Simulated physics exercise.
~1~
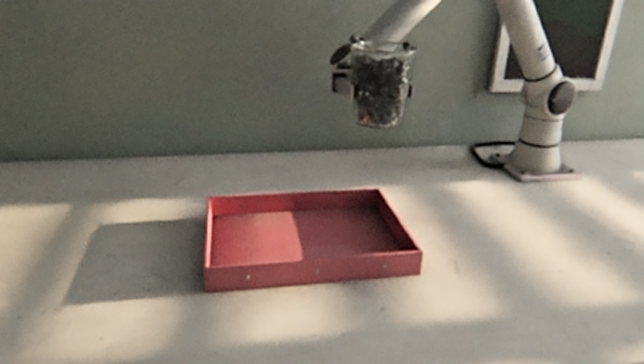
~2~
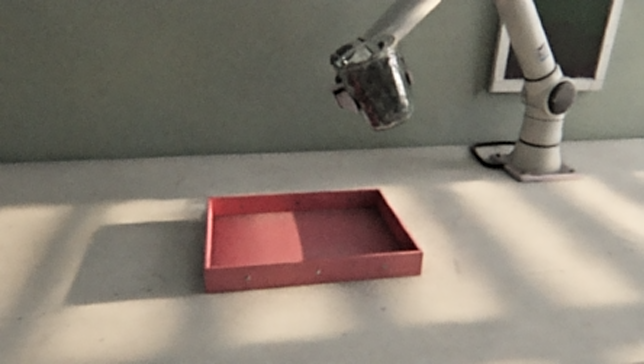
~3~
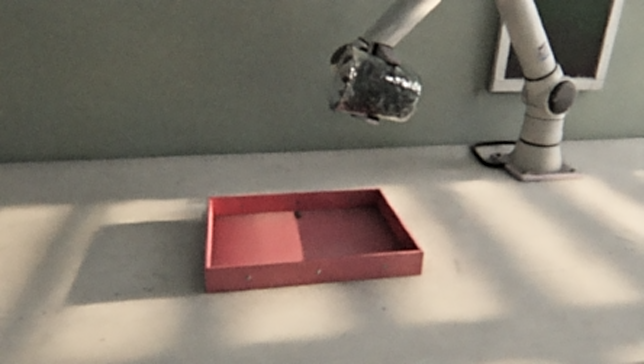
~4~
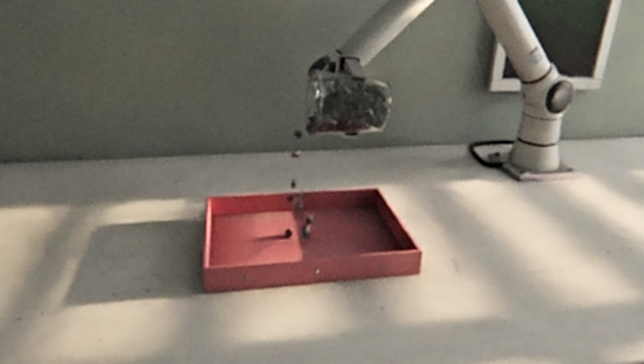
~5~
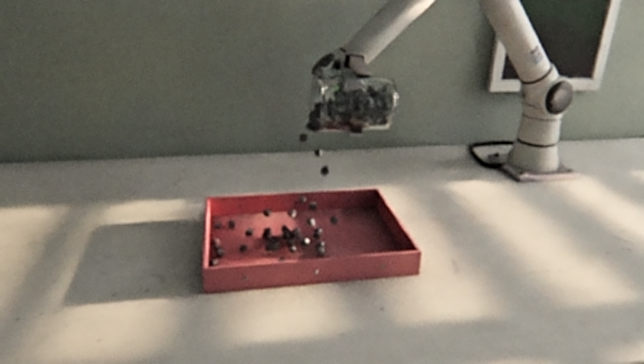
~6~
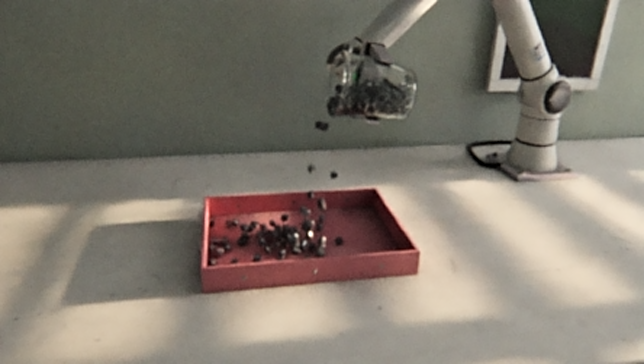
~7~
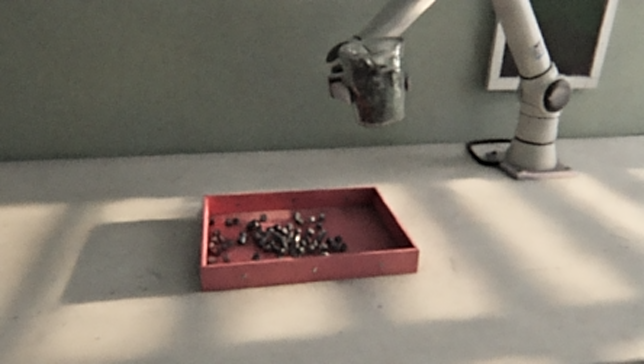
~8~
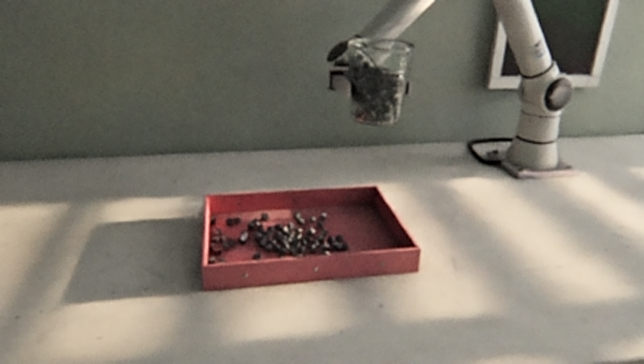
A robot arm tips a clear tumbler, spills some pebbles into a red tray, and rights it.
